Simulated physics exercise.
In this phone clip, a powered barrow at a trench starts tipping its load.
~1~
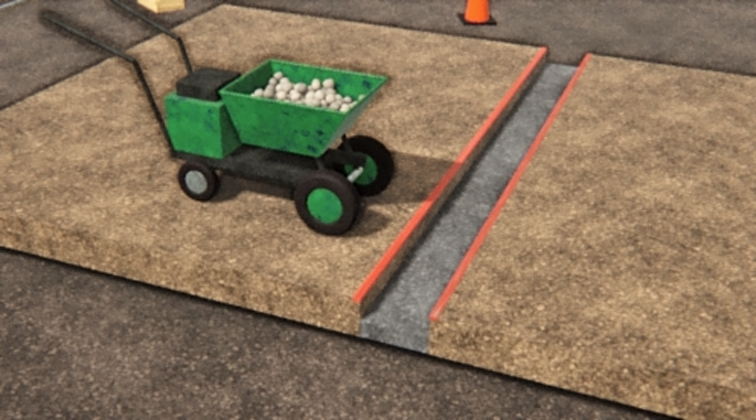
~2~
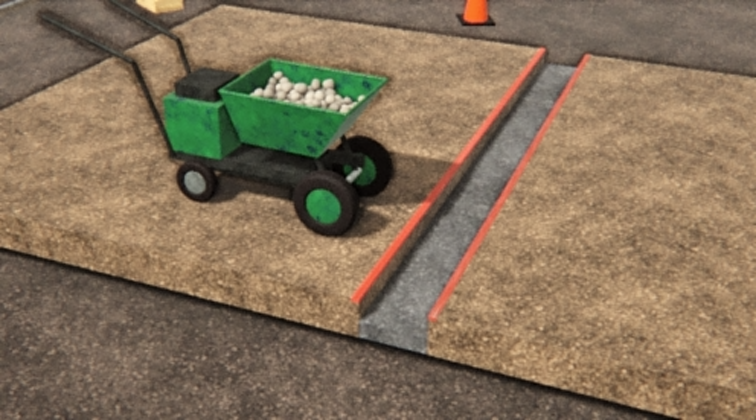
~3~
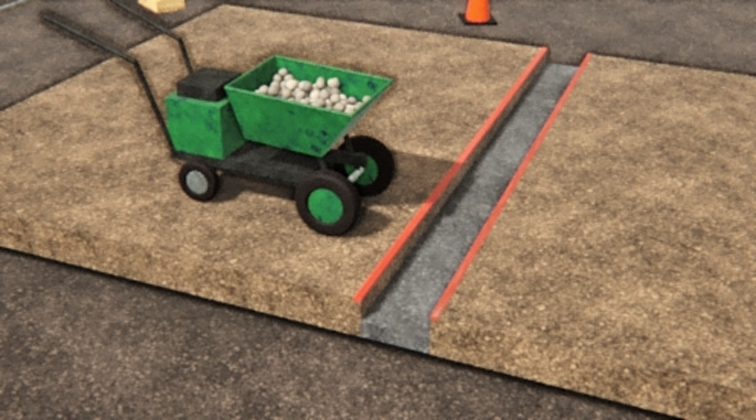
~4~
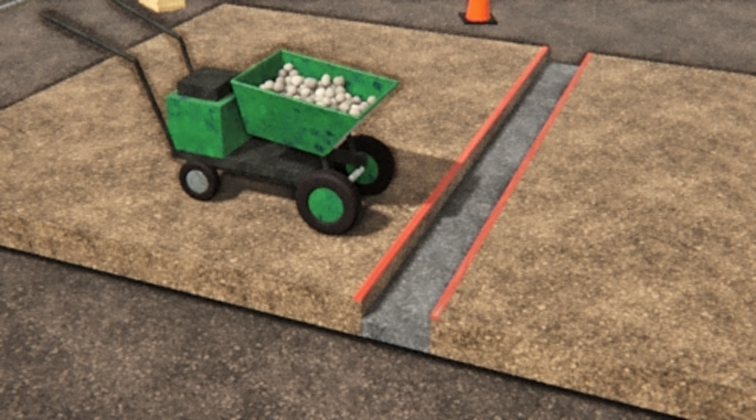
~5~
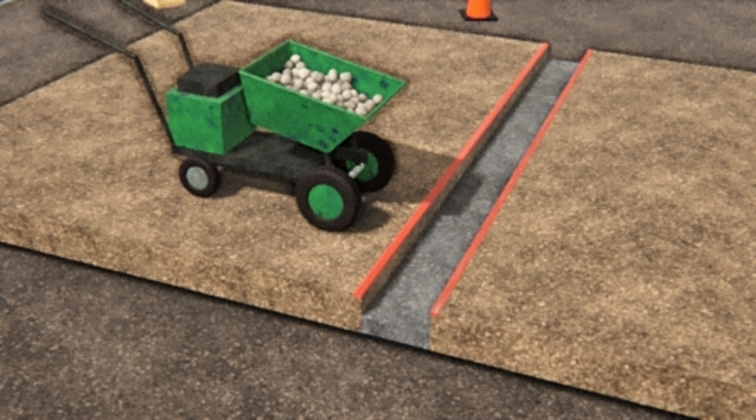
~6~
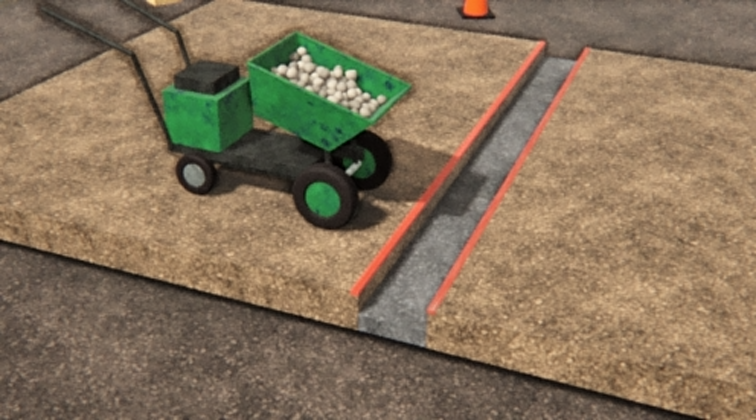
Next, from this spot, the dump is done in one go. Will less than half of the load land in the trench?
Inside: The greater amount.
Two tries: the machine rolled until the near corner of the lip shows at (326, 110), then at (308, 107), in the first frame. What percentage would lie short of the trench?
You'd see close to 0 per cent the first time and close to 0 per cent the next.
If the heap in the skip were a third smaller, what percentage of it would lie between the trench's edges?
Roughly 80 %.
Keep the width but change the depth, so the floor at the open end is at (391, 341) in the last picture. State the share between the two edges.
I'd guess about 80 %.
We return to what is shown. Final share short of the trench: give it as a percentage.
Around 0 per cent.
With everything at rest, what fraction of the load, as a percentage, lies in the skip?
Close to 0 per cent, give or take.
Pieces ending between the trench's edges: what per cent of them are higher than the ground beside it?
My figure is near 15 per cent.
Just after the last frame, skip tipped steeply; every one in the skip.
A moment on, skip tipped right over; the larger part in the skip; about a tenth in or heaped over the trench; about a tenth beyond it; just a few falling.
Further on, skip tipped right over; about a tenth in the skip; roughly two thirds in or heaped over the trench; roughly a quarter beyond it.
When it is over, skip tipped right over; the larger part in or heaped over the trench; roughly a quarter beyond it.
